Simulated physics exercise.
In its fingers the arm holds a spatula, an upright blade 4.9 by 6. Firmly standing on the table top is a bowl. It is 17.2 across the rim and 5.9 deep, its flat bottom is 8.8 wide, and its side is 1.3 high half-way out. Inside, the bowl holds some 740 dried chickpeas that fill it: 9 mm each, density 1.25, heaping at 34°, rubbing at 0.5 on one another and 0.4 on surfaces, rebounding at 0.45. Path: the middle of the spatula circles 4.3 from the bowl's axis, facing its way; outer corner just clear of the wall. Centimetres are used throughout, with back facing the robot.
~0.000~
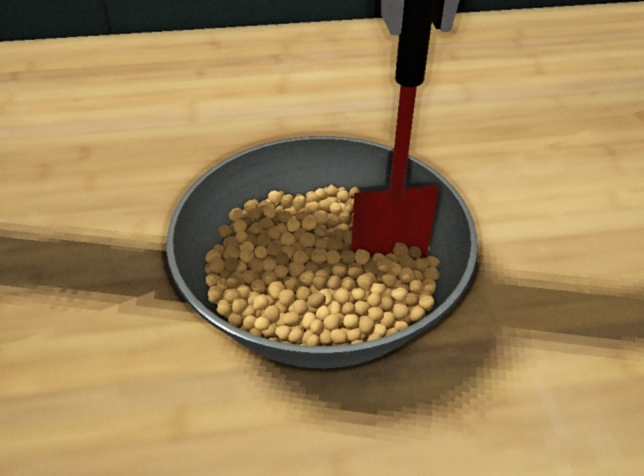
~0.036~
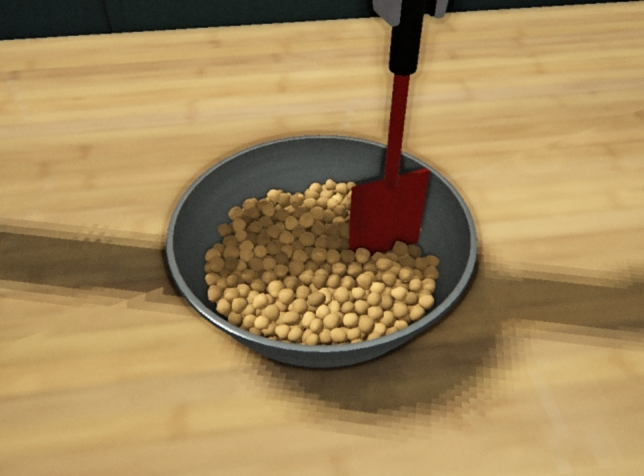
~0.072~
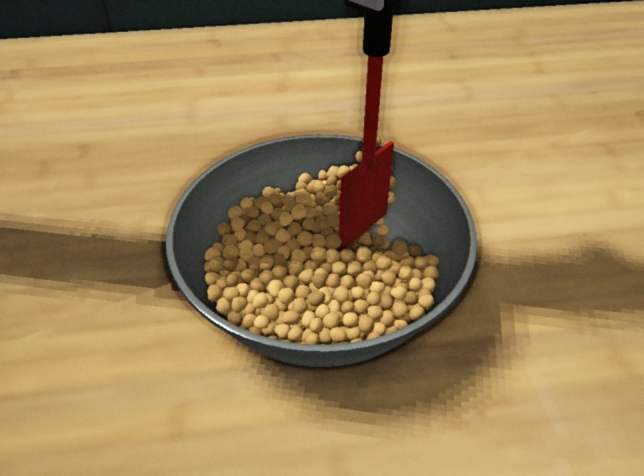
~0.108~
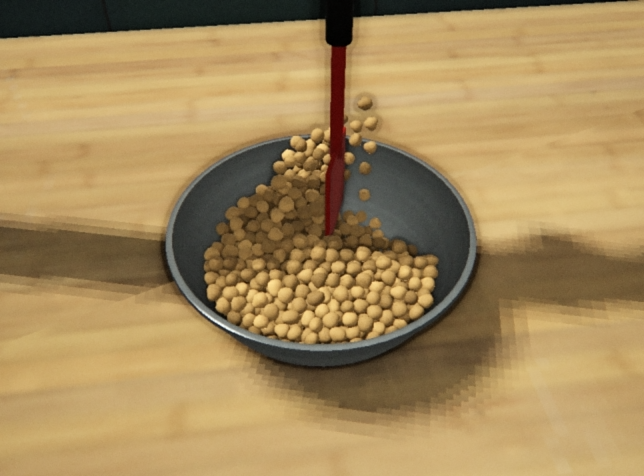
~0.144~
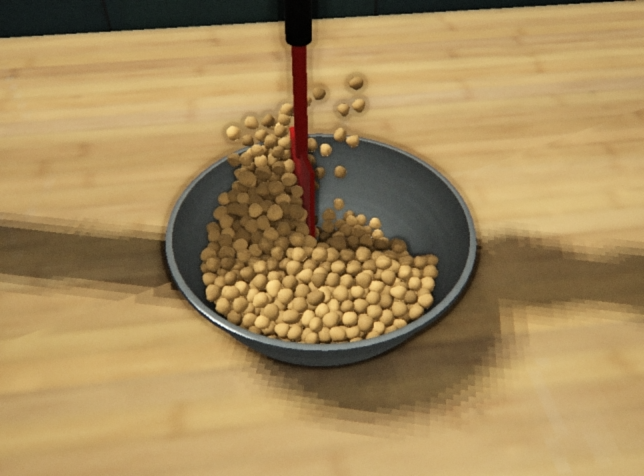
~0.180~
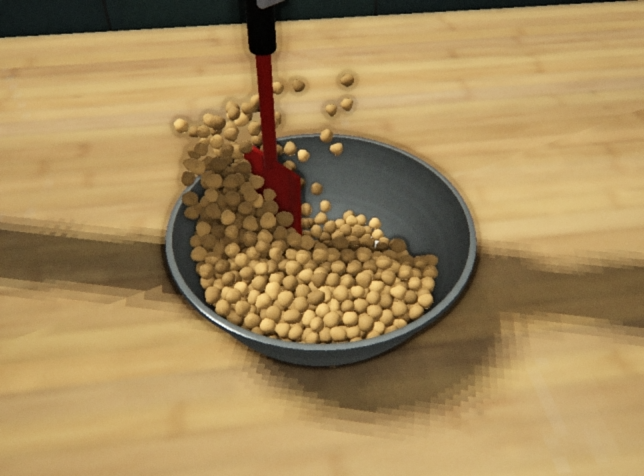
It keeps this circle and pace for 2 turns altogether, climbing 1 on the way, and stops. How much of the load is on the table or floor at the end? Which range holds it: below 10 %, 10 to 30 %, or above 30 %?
The range above 30 %.
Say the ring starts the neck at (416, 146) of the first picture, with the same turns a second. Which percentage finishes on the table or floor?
About 10 %.
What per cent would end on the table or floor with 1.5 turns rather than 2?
It would be near 35 per cent.
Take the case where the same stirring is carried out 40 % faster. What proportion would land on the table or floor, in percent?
Near 50 in a hundred, it would be.
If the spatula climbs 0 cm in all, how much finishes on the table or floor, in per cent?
About 50 per cent.
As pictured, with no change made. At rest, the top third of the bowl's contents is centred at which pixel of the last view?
Centre of top third: Approx. (333, 253).
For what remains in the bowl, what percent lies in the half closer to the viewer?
I'd say around 50 per cent.
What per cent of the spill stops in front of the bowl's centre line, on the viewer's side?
Near 60 in a hundred.
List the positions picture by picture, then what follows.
Spatula neck at (399, 170), 0° round; upper third of the load around (319, 264), from x 210 to 435, top at y 190; 740 in the bowl, in the first picture.
Spatula neck at (393, 158), 13° round; upper third of the load around (320, 256), from x 210 to 435, top at y 185, in the second picture.
Spatula neck at (370, 139), 41° round; upper third of the load around (322, 241), from x 210 to 430, top at y 140, in the third picture.
Spatula neck at (337, 128), 70° round; upper third of the load around (310, 230), from x 210 to 430, top at y 105; 739 in the bowl, 1 in flight or on the tool, in the fourth picture.
Spatula neck at (301, 128), 98° round; upper third of the load around (279, 214), from x 210 to 430, top at y 85; 732 in the bowl, 8 in flight or on the tool, in the fifth picture.
Spatula neck at (269, 138), 127° round; upper third of the load around (247, 222), from x 180 to 430, top at y 80; 716 in the bowl, 24 in flight or on the tool, in the sixth picture.
After 0.47 s, 358° round, highest piece 9 above the table; 547 in the bowl, 142 on the table or floor, 51 in flight or on the tool.
After 0.76 s, 229° round, highest piece 8 above the table; 469 in the bowl, 260 on the table or floor, 11 in flight or on the tool.
After 1.11 s, 0° round, highest piece 6 above the table; 446 in the bowl, 293 on the table or floor, 1 in flight or on the tool.
After 1.81 s, 0° round, highest piece 5 above the table; 446 in the bowl, 294 on the table or floor.
At rest, 446 in the bowl, 294 on the table or floor. That is 40 % on the table or floor.
